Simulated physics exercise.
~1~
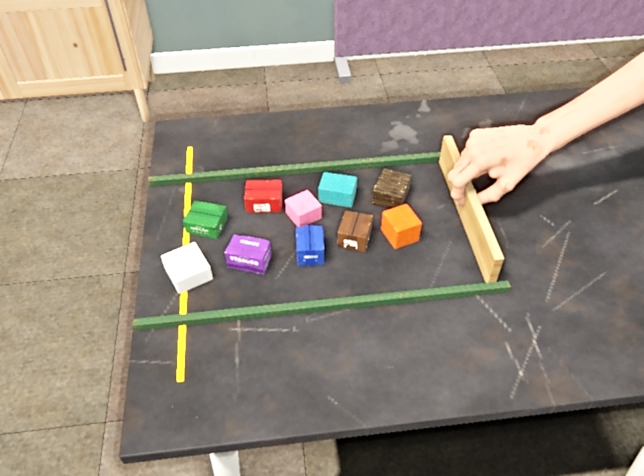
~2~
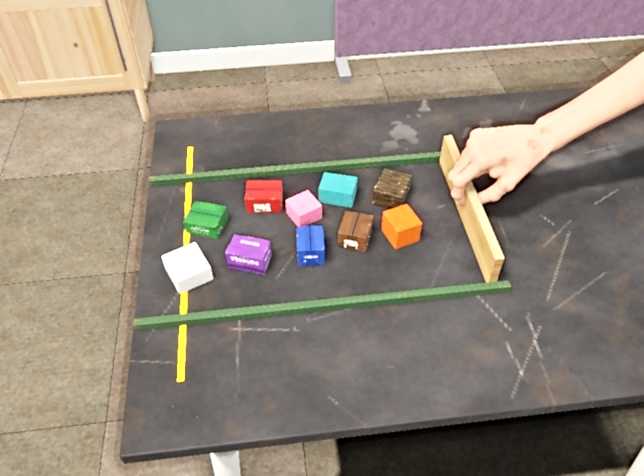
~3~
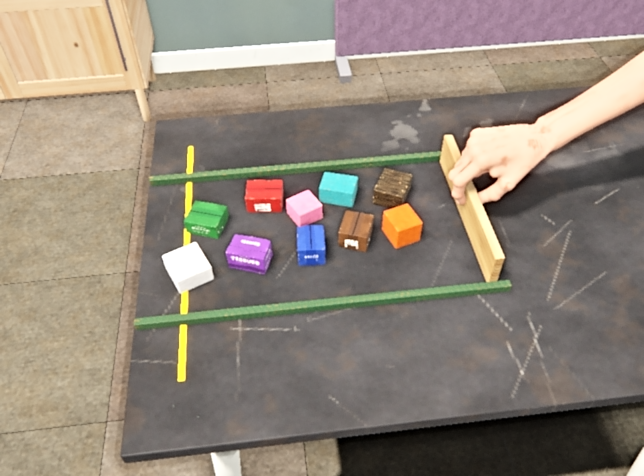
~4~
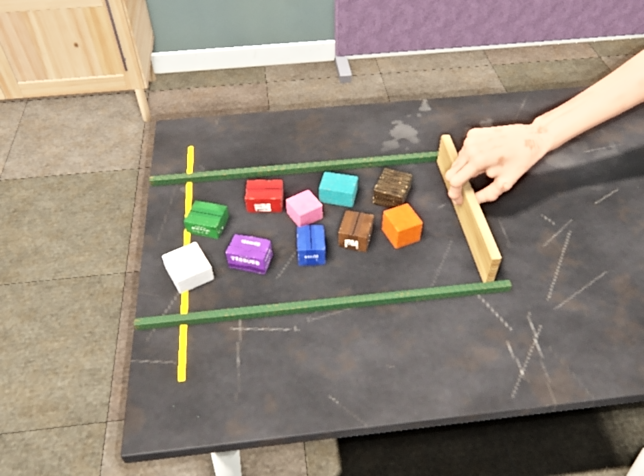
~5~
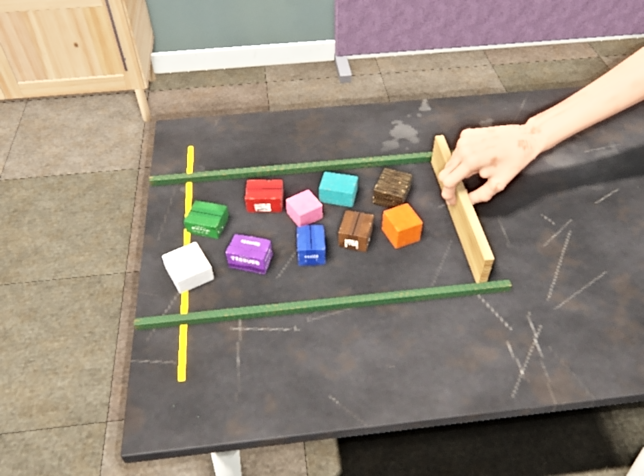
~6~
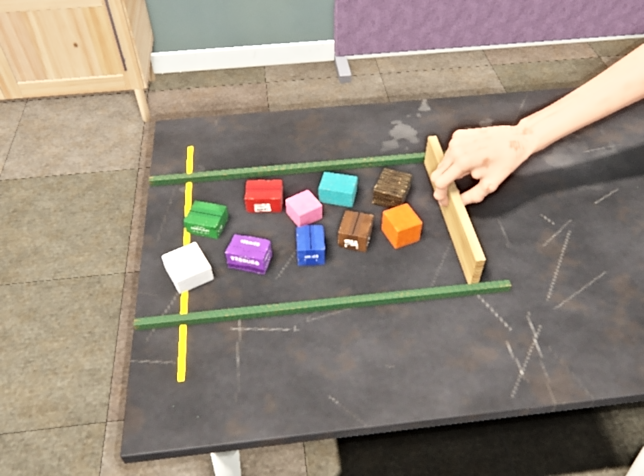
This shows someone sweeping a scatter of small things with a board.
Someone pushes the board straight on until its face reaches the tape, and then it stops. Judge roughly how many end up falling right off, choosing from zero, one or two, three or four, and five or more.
It is five or more.
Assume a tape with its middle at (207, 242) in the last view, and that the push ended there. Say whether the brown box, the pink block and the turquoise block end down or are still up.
The brown box? It is safe. The pink block? It is safe. The turquoise block? It is safe.
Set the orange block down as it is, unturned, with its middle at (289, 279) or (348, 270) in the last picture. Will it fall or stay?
Well, the orange block stays aboard in the first case and stays aboard in the second.
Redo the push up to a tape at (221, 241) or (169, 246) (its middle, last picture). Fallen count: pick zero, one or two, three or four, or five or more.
Counts by place: Either three or four, then at least five.
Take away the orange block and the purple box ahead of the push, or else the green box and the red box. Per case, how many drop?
In order, the numbers are 4 and 4.
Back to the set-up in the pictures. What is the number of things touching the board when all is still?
2 in contact.
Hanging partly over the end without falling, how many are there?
The number overhanging is 2.
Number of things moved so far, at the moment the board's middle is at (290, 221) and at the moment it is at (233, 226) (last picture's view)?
First 10, then 10.
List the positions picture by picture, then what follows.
In the first picture, white block (187, 268); green box (206, 220); purple box (249, 254); board (468, 205); tape (186, 244).
In the second picture, green box (206, 220); turquoise block (338, 190).
In the third picture, purple box (250, 254); orange block (402, 226).
In the fourth picture, white block (188, 268); board (466, 204).
In the fifth picture, green box (207, 219); brown box (356, 231).
In the sixth picture, white block (188, 268); green box (206, 219); purple box (249, 254); board (451, 206); tape (186, 244).
A little later, none off yet; white block at rest near (188, 268); green box at rest near (206, 219); purple box at rest near (249, 254).
Next, none off yet; white block shifted about its own width near (163, 274); green box moving near (202, 223); purple box shifted about its own width near (200, 261).
Later still, one off so far; white block dropping near (130, 404); green box shifted about its own width near (155, 230); purple box shifted well along near (128, 274).
When it is over, the number that fall off is five or more; down, turquoise block, blue box, red box, purple box, green box and white block.
